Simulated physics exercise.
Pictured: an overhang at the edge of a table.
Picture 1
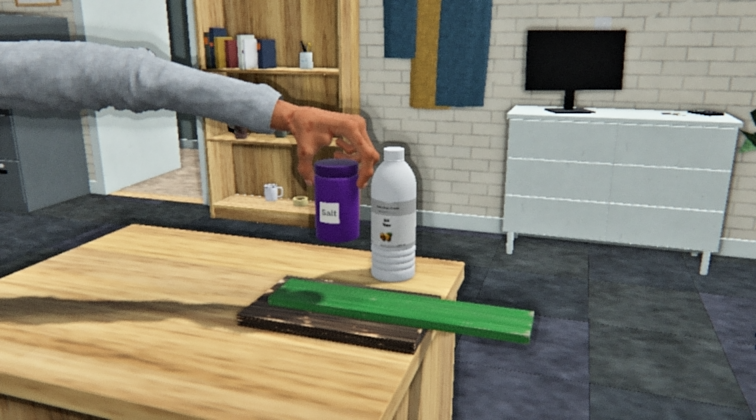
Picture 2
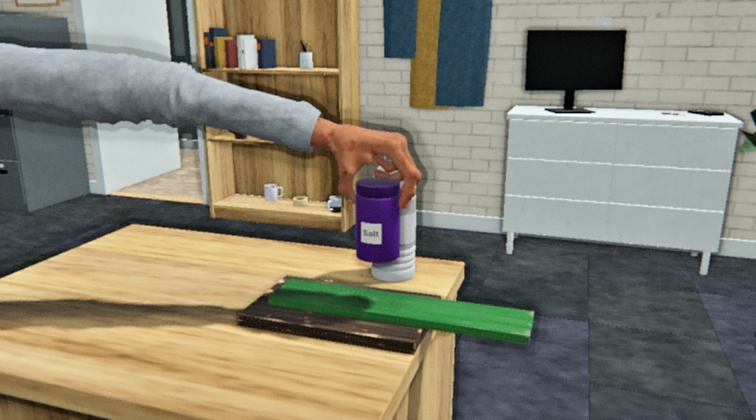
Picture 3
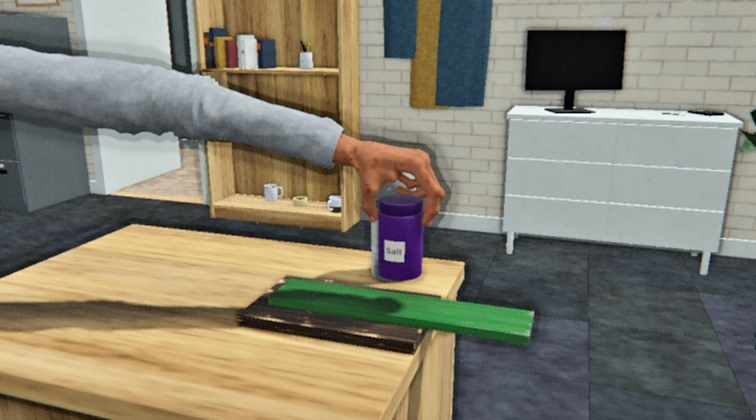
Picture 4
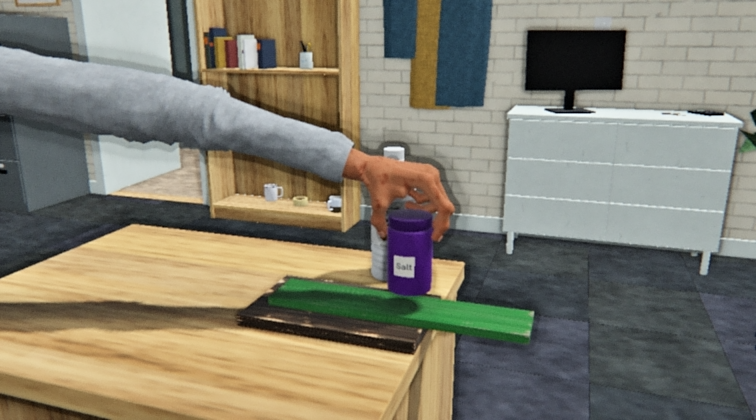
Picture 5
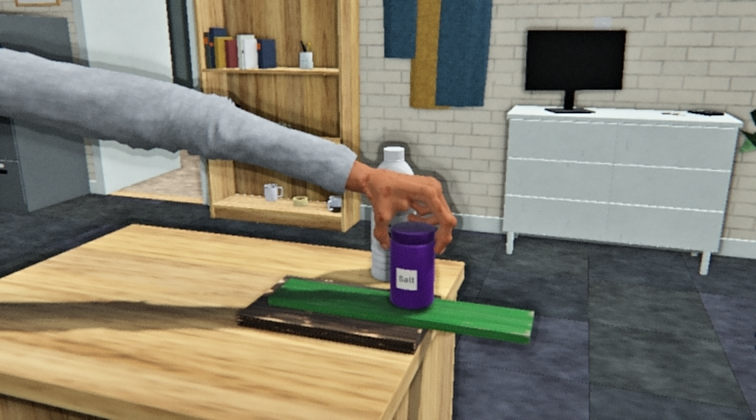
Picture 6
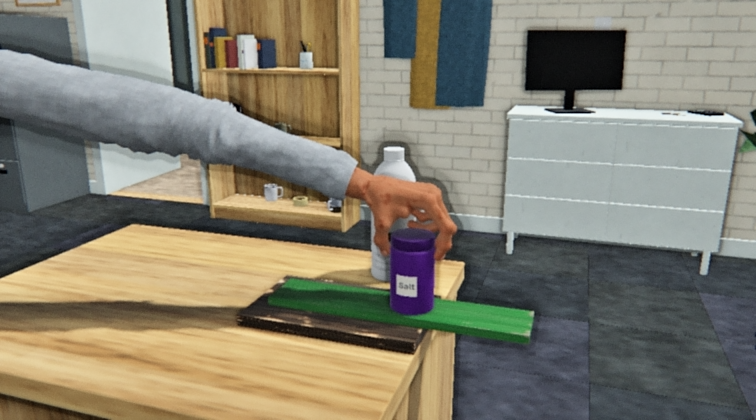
At the edge of a wooden table, a hand carried a purple salt jar rightward past a white bottle and lowered it onto the green board lying across a dark slab, still holding it.
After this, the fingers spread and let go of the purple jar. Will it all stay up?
Remains on the table.
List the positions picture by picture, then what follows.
The first frame shows on its way; purple jar (337, 200); black slab (343, 310).
The second frame shows on its way; purple jar (378, 219).
The third frame shows on its way; purple jar (401, 237); green board (397, 308).
The fourth frame shows on its way; purple jar (410, 252); black slab (343, 310).
The fifth frame shows on its way; purple jar (413, 264).
The sixth frame shows set down, still held; purple jar (412, 271); green board (397, 308).
Then, 0.60 s past the last view, nothing moves.
Then, 1.20 s past the last view, purple jar resting near (413, 271).
Finally, all 4 still in place. Final places as the last picture's camera would see them, purple jar near (413, 271). The board stays on the table.
